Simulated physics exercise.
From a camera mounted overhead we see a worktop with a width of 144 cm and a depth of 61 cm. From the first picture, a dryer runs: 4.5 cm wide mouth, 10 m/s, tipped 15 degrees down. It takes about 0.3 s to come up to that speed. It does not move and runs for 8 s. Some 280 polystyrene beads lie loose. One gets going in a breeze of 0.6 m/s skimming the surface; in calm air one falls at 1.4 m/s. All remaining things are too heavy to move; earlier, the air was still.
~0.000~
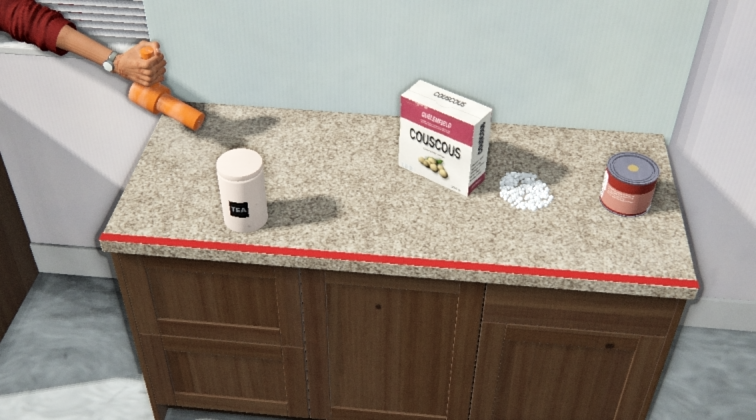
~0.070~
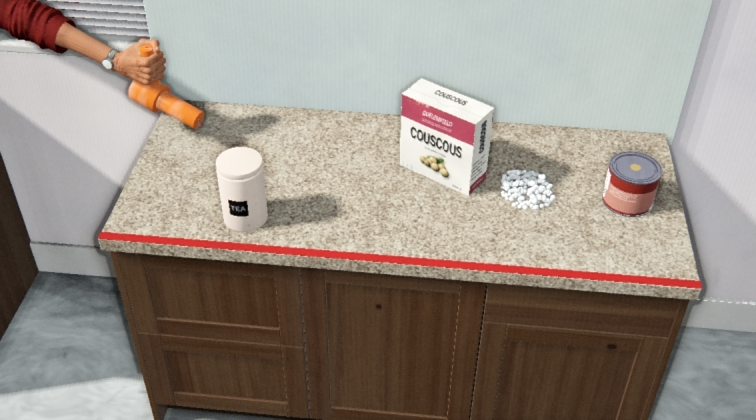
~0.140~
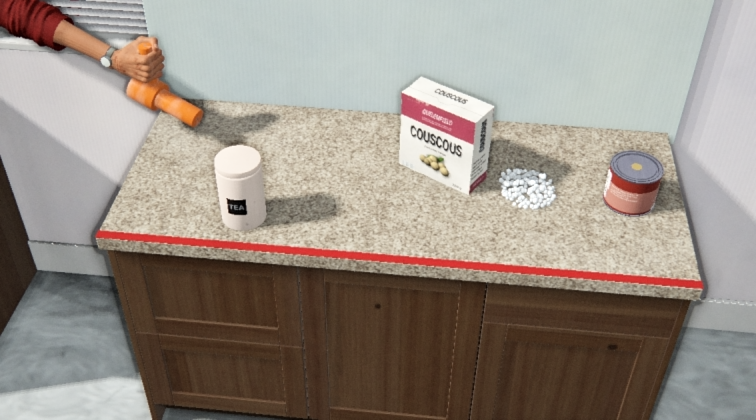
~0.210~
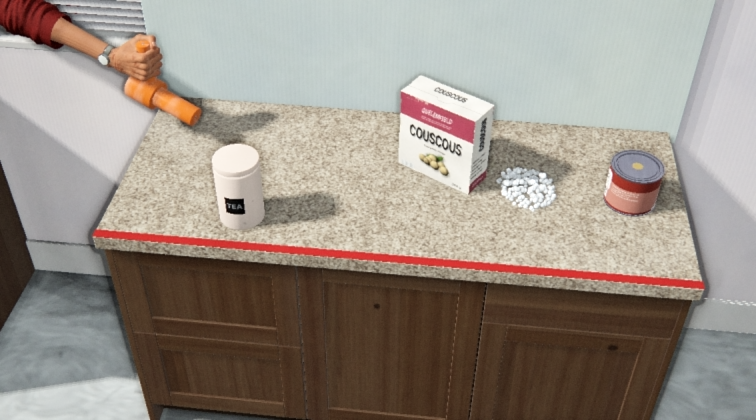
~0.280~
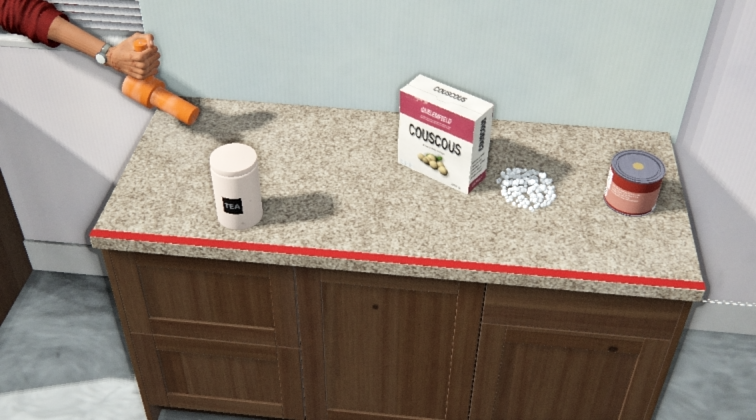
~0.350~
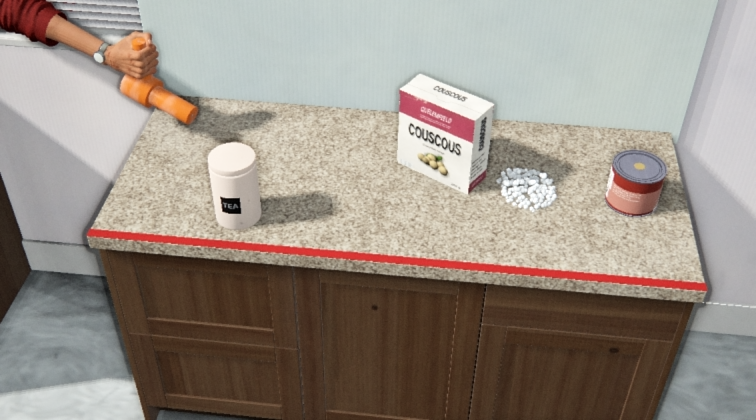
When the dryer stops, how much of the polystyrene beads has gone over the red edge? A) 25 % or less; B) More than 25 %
A, 25 % or less.
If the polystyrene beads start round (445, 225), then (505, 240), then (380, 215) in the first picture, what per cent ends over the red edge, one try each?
In turn: 60 per cent, 60 per cent, 90 per cent.
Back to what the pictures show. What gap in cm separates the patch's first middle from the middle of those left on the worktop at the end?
That comes to some 10 centimetres.
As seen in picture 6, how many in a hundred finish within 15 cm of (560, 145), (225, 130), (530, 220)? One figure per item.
15 %, 0 %, 15 %.
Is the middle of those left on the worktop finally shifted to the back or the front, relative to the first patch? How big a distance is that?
The middle sits nearer the rear edge now, some 5 cm away from where it began.
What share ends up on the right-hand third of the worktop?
Around 70 per cent.
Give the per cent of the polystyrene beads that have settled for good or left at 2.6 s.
Some 40 per cent.
After 1.6 s, 76 % are on the move or not yet settled, 0 % are over the red edge; the middle of those still in play is near (534, 186).
After 2.6 s, 65 % are on the move or not yet settled, 0 % are over the red edge; the middle of those still in play is near (537, 180).
After 4.4 s, 59 % are on the move or not yet settled, 0 % are over the red edge; the middle of those still in play is near (543, 179).
After 8.0 s, at the end, 0 % are over the red edge; the middle of those still in play is near (577, 182).
